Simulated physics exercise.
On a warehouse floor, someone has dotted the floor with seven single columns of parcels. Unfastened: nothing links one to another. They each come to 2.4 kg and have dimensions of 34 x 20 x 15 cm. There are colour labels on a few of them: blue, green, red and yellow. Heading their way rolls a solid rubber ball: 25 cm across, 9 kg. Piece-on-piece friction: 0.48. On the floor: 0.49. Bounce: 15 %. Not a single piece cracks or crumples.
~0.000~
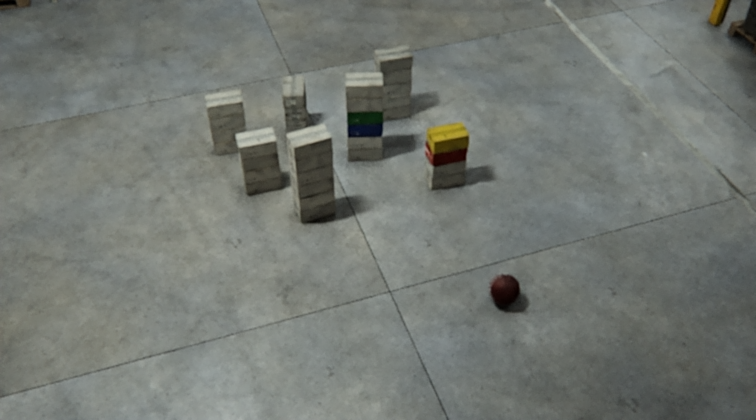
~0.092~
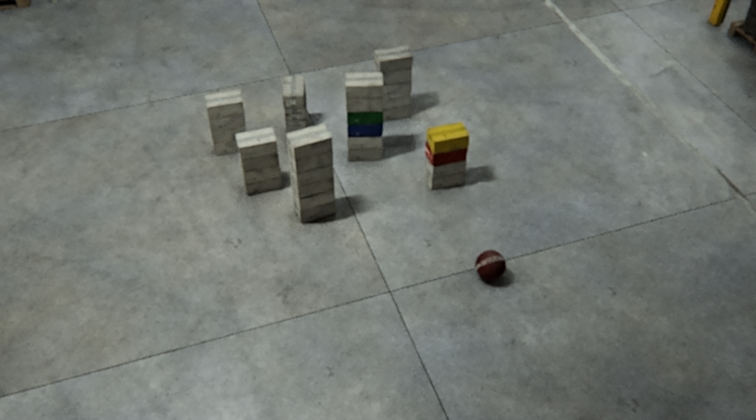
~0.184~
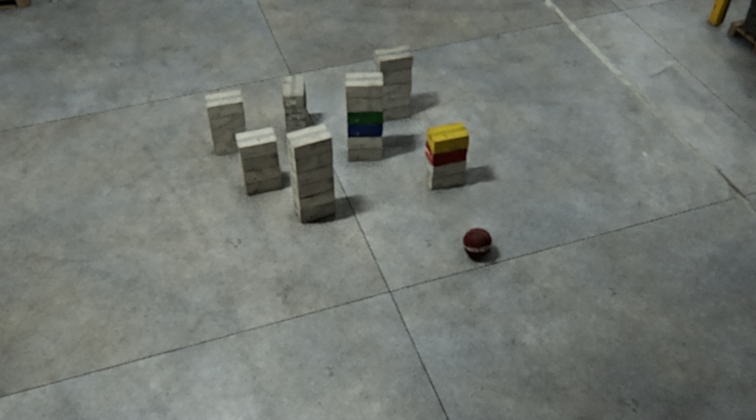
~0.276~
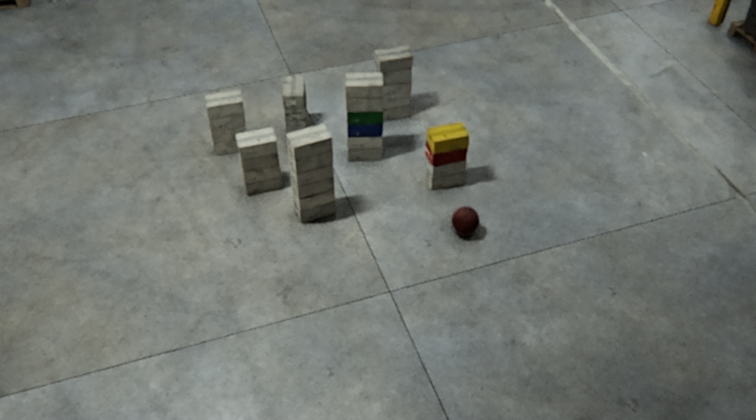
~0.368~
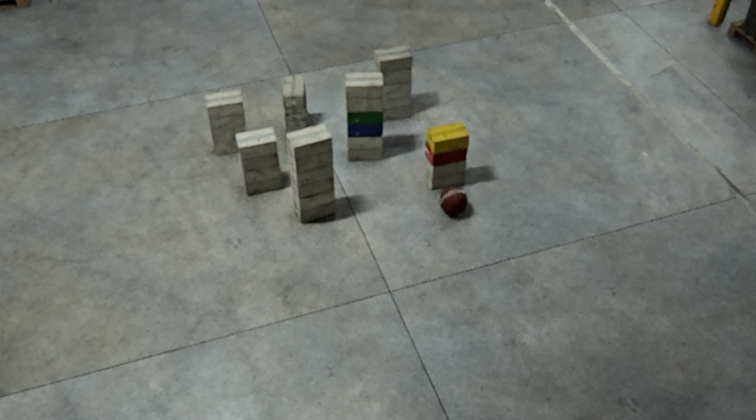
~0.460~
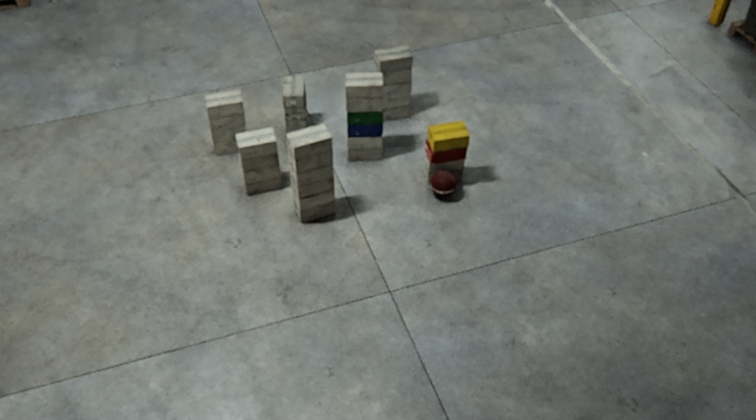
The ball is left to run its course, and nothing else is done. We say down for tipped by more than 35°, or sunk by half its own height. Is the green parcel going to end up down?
No, it stays up.
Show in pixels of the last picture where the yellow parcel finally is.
In the final image its middle is around (420, 171).
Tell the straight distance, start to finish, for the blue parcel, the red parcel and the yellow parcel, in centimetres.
Distances in cm - blue: 0; red: 50; yellow: 50.
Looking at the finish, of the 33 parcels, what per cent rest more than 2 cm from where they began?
It is 10 per cent.
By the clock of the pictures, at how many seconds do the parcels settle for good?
I'd put it around 1.5 seconds.
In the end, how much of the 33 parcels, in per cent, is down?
Close to 10 per cent of them.
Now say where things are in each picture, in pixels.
In the first picture (places mark the middle of the side facing us), ball (504, 289) 1.26 m from contact, 2.9 m/s; green parcel (365, 119); yellow parcel (448, 132); blue parcel (365, 131); nothing disturbed.
Ball (491, 265) 99 cm from contact, 2.9 m/s; green parcel (365, 119), in the second picture.
Ball (477, 242) 72 cm from contact, 2.9 m/s; green parcel (365, 119), in the third picture.
Ball (465, 221) 45 cm from contact, 2.9 m/s; green parcel (365, 119), in the fourth picture.
Ball (453, 200) 18 cm from contact, 2.9 m/s; green parcel (365, 119), in the fifth picture.
Ball (444, 183) after contact, 1.4 m/s; green parcel (365, 119); red parcel (450, 156) leaning 5°; yellow parcel (449, 130) leaning 5°; 4 disturbed, none down, in the sixth picture.
After 0.56 s, ball still moving; none of the 33 parcels down, 4 disturbed; green parcel unmoved; yellow parcel leaning 20°.
After 0.78 s, ball still moving; 2 of the 33 parcels down; green parcel unmoved; yellow parcel leaning 68°, 15 cm lower.
After 1.24 s, ball still moving; 3 of the 33 parcels down; green parcel unmoved; yellow parcel on its side.
At rest (1.7 s), ball rolling away; 3 of the 33 parcels down; green parcel unmoved; yellow parcel on its side; red parcel 15 cm lower. As the last picture would show them, middles, green parcel near (364, 112), yellow parcel near (420, 171).
